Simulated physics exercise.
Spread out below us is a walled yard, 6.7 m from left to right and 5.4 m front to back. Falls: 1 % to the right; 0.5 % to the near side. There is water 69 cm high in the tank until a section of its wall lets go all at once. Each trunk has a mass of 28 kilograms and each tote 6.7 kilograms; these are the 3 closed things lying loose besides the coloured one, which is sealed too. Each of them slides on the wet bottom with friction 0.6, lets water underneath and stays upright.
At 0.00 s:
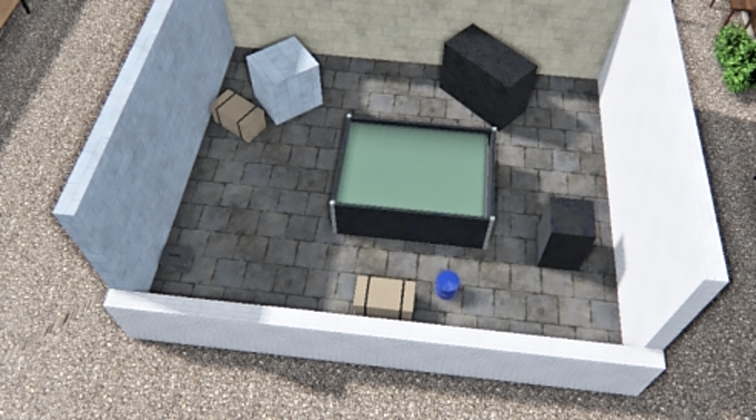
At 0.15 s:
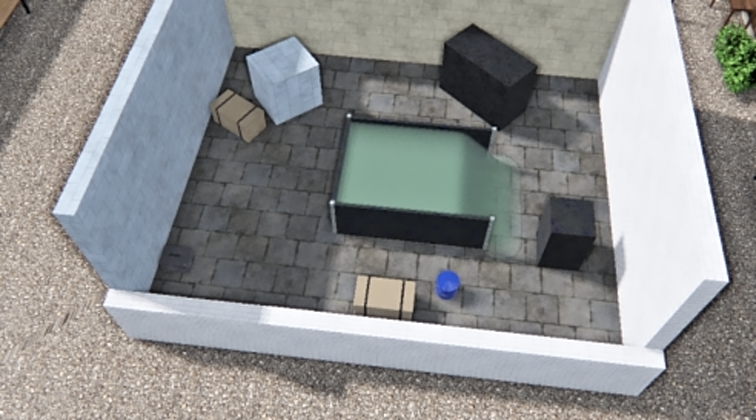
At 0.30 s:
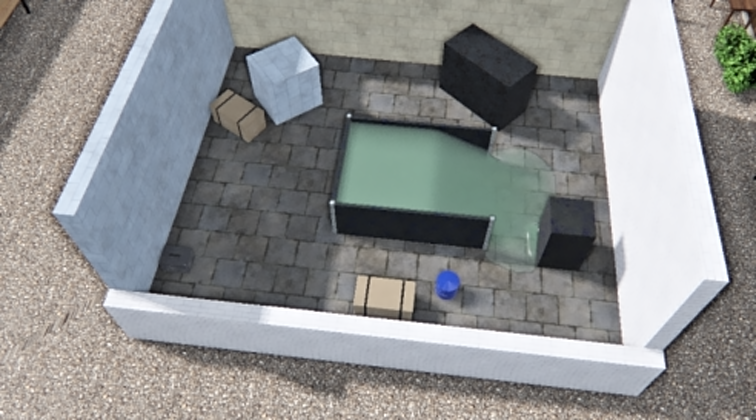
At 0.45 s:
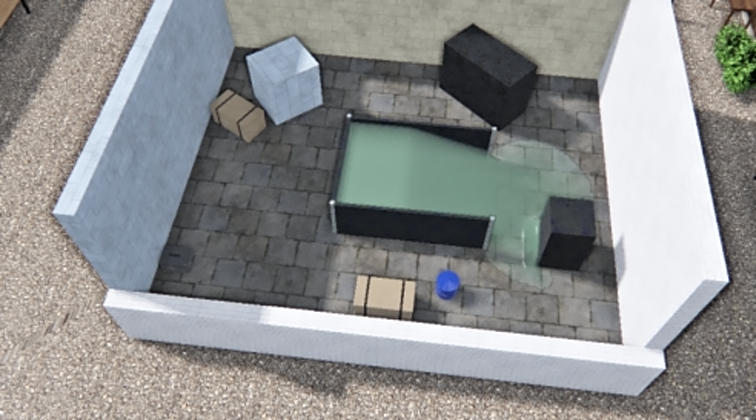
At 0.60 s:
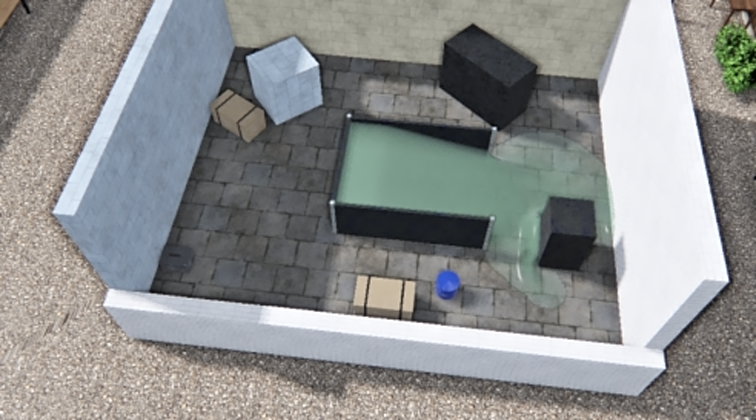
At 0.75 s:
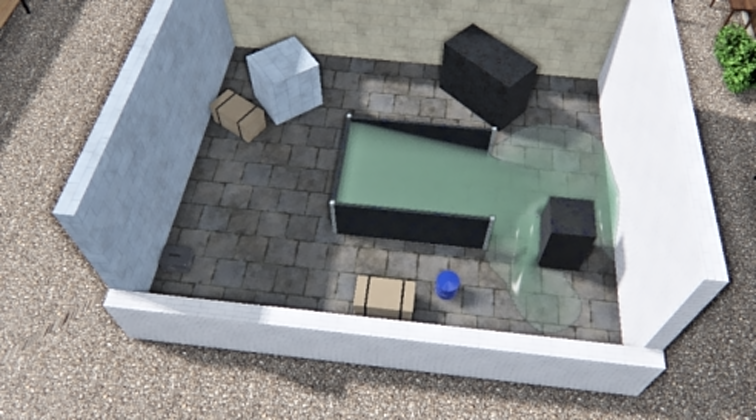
Green water pours from the tank's open right side and spreads around a dark block.
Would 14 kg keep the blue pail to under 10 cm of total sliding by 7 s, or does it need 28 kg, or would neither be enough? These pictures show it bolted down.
It needs 28 kg.
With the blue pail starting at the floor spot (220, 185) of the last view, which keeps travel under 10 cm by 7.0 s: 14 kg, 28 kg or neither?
Short version: The lighter already works.
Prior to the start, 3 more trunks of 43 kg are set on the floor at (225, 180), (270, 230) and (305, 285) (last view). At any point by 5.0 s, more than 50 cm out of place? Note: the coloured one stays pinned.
Within it, within it, within it.
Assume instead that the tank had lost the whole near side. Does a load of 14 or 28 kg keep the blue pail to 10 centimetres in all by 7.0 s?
Answer: Neither of them.
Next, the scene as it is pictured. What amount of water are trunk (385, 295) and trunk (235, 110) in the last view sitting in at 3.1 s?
First roughly 7 cm, second roughly 0 cm.
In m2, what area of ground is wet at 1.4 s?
My estimate is roughly 12 m2.
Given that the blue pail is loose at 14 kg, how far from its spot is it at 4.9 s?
Shift: Roughly 40 cm.
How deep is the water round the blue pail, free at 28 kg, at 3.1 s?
Something like 7 centimetres.
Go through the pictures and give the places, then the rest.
In the first frame, the blue pail at (448, 281), on the bottom; 3.6 m2 under water; 0 of 4 have shifted.
In the second frame, the blue pail at (448, 281) rests on the ground; water covers 4.5 m2; 0 of 4 have shifted.
In the third frame, the blue pail at (448, 281) rests on the ground; 5.7 m2 under water; 0 of 4 have shifted.
In the fourth frame, the blue pail at (448, 281) rests on the ground; 6.8 m2 under water; 0 of 4 have shifted.
In the fifth frame, the blue pail at (448, 281) rests on the ground; 7.9 m2 under water; 0 of 4 have shifted.
In the sixth frame, the blue pail at (448, 281) rests on the ground; 8.7 m2 under water; 0 of 4 have shifted.
After 1.4 s the blue pail would be 0 cm from its start with 14 kg and 0 cm from its start with 28 kg; 0 cm of water round it then.
After 3.1 s the blue pail would be 0 cm from its start with 14 kg and 0 cm from its start with 28 kg; 7 cm of water round it then.
After 4.9 s the blue pail would be 35 cm from its start with 14 kg and 0 cm from its start with 28 kg; 9 cm of water round it then.
After 7.0 s the blue pail would be 35 cm from its start with 14 kg and 0 cm from its start with 28 kg; 10 cm of water round it then.
